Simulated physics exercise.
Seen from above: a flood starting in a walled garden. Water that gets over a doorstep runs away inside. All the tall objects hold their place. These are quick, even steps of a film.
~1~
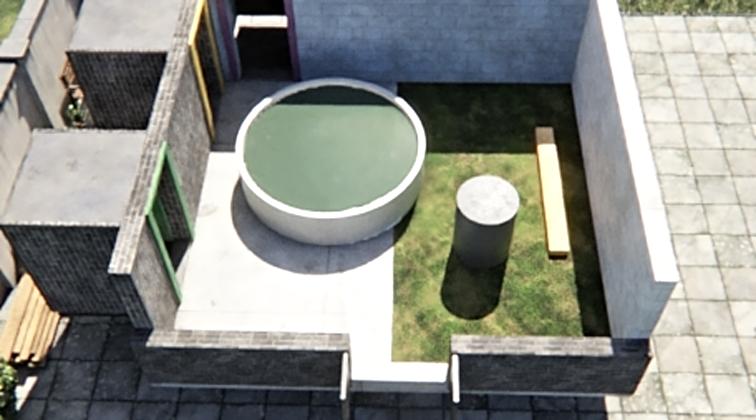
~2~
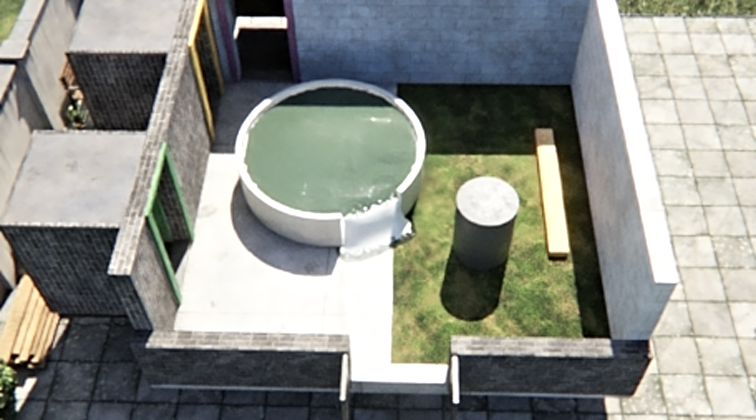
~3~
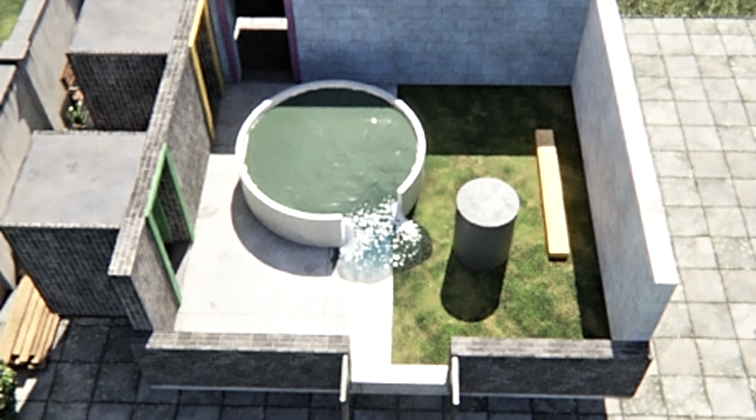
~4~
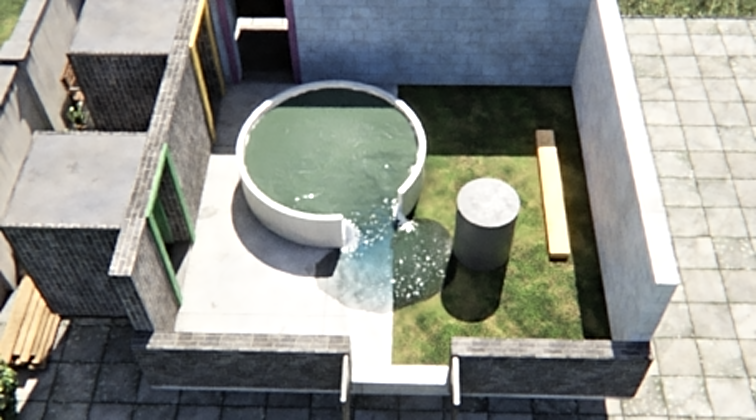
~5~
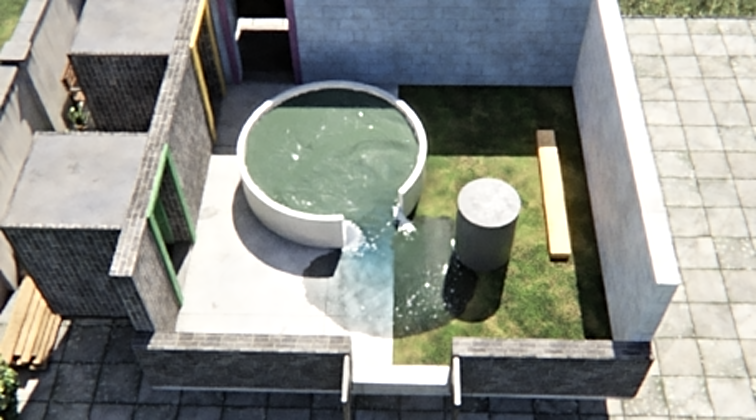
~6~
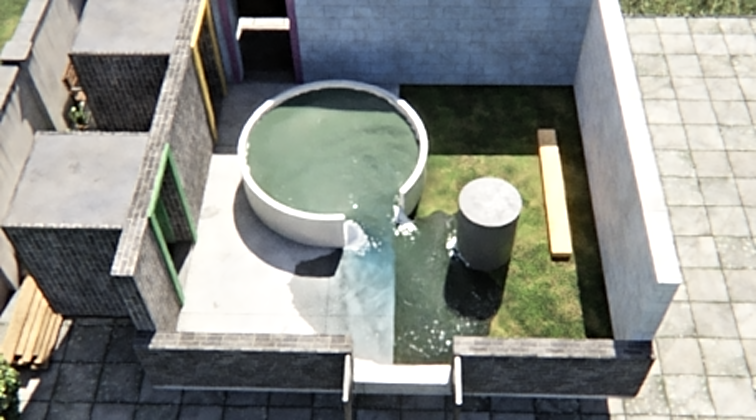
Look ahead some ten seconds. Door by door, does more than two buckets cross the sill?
In the end: The green door stays under that; the purple door stays under that; the yellow door stays under that.
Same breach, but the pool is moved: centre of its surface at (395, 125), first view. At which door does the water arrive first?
I say the green one.
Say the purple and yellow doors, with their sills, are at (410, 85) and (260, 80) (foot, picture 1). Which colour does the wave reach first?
The door marked green.
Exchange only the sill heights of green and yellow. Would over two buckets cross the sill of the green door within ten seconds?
In short: Green keeps below it.
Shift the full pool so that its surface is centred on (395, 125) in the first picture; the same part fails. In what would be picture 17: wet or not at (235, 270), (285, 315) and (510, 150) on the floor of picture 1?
As listed: Not flooded, flooded, wet.
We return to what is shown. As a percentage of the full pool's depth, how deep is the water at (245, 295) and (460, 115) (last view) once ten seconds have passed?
About 4 and 10 per cent.
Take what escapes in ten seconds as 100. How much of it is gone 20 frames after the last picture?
Near 40 in a hundred.
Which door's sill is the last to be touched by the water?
It is the door marked purple.
A moment on, water covers 25 % of the floor; the green door not reached, the purple door not reached, the yellow door not reached.
Next, water covers 35 % of the floor; the green door not reached, the purple door not reached, the yellow door not reached.
Then, water covers 50 % of the floor; the green door wet at the sill, nothing in, the purple door not reached, the yellow door not reached.
Later, water covers 75 % of the floor; the green door wet at the sill, nothing in, the purple door not reached, the yellow door not reached.
In the end, water covers 95 % of the floor; the green door wet at the sill, nothing in, the purple door wet at the sill, nothing in, the yellow door wet at the sill, nothing in.
